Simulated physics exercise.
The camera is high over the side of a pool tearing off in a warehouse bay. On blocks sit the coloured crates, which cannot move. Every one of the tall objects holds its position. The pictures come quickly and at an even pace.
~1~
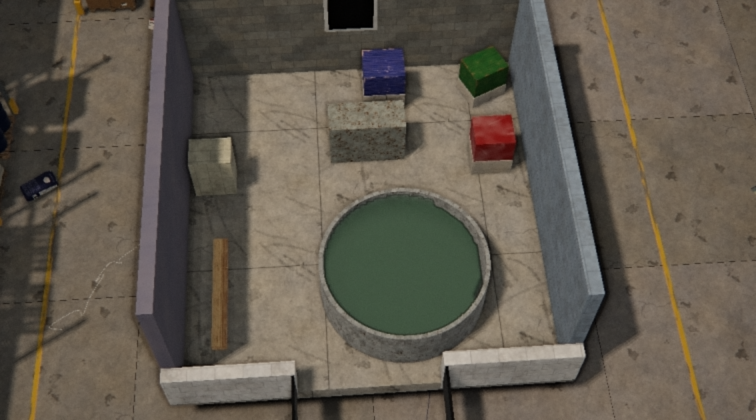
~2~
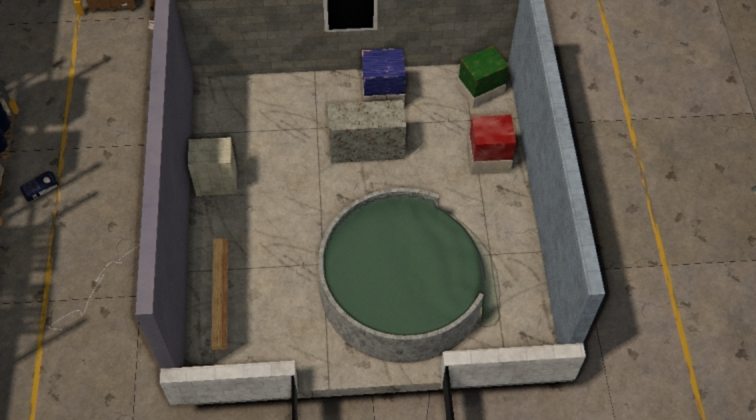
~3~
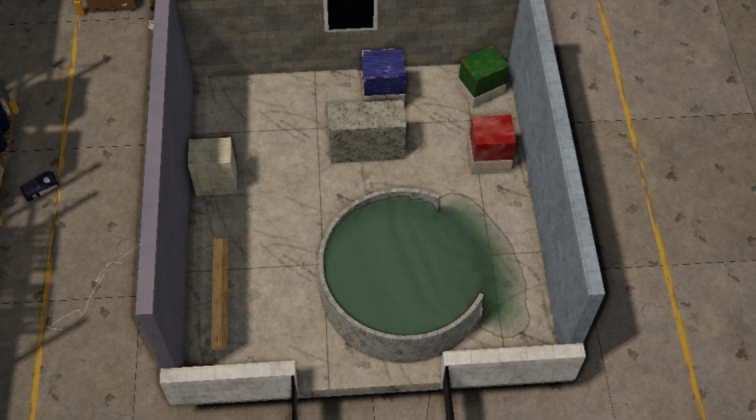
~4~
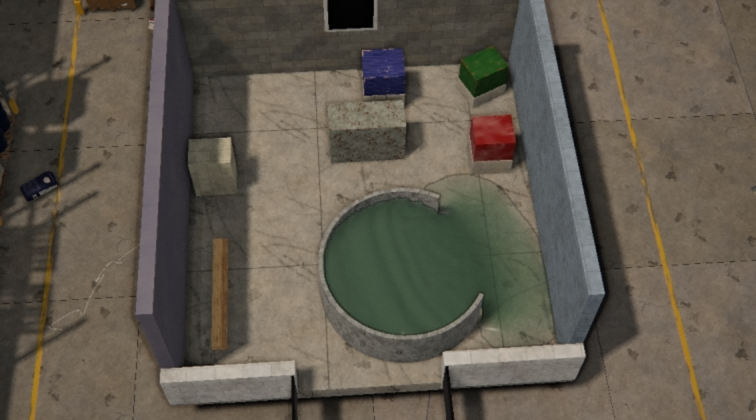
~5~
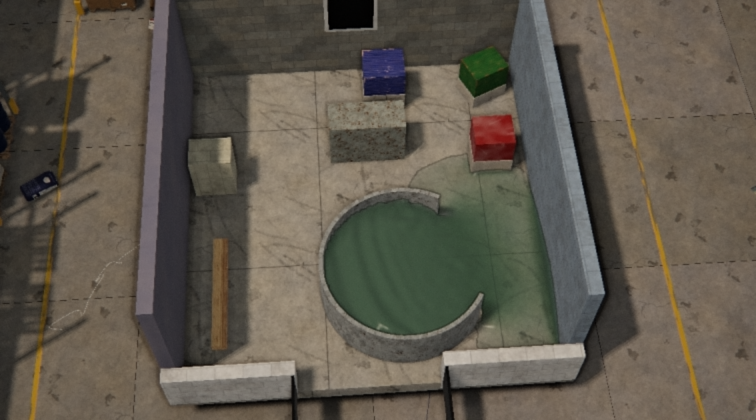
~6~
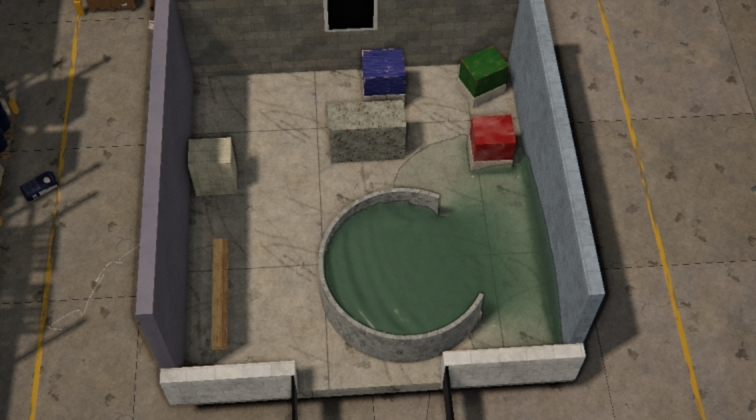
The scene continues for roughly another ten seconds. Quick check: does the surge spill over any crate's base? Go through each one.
At the end, the blue crate will be missed by the water, the red crate will be caught by the water, the green crate will be caught by the water.
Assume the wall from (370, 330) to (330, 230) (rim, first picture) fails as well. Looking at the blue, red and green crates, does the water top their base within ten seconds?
Going crate by crate, the blue one stays out of reach, then the red one stays out of reach, then the green one stays out of reach.
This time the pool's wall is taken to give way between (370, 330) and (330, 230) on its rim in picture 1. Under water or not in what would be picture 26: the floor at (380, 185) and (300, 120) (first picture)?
As listed: Awash, awash.
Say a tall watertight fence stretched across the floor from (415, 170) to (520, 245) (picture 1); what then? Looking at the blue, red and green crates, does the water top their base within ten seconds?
Result: Blue is left alone, red is left alone, green is left alone.
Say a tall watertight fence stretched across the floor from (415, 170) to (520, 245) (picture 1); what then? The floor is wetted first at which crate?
I'd go with the crate marked red.
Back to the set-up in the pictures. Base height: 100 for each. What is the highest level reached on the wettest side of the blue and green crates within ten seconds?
About 70 percent and about 140 percent.
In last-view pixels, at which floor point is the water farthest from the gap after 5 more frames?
Near (507, 64).
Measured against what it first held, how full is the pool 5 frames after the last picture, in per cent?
58 percent or thereabouts.
A moment on, water covers 25 % of the floor; the blue crate water round its plinth, the red crate water round its plinth, the green crate water round its plinth.
Next, water covers 40 % of the floor; the blue crate water round its plinth, the red crate water round its plinth, the green crate water round its plinth.
Then, water covers 75 % of the floor; the blue crate water round its plinth, the red crate water round its plinth, the green crate water round its plinth.
Later, water covers 95 % of the floor; the blue crate water round its plinth, the red crate water round its plinth, the green crate water round its plinth.
In the end, water covers 100 % of the floor; the blue crate stayed above the water, the red crate was topped, the green crate was topped.
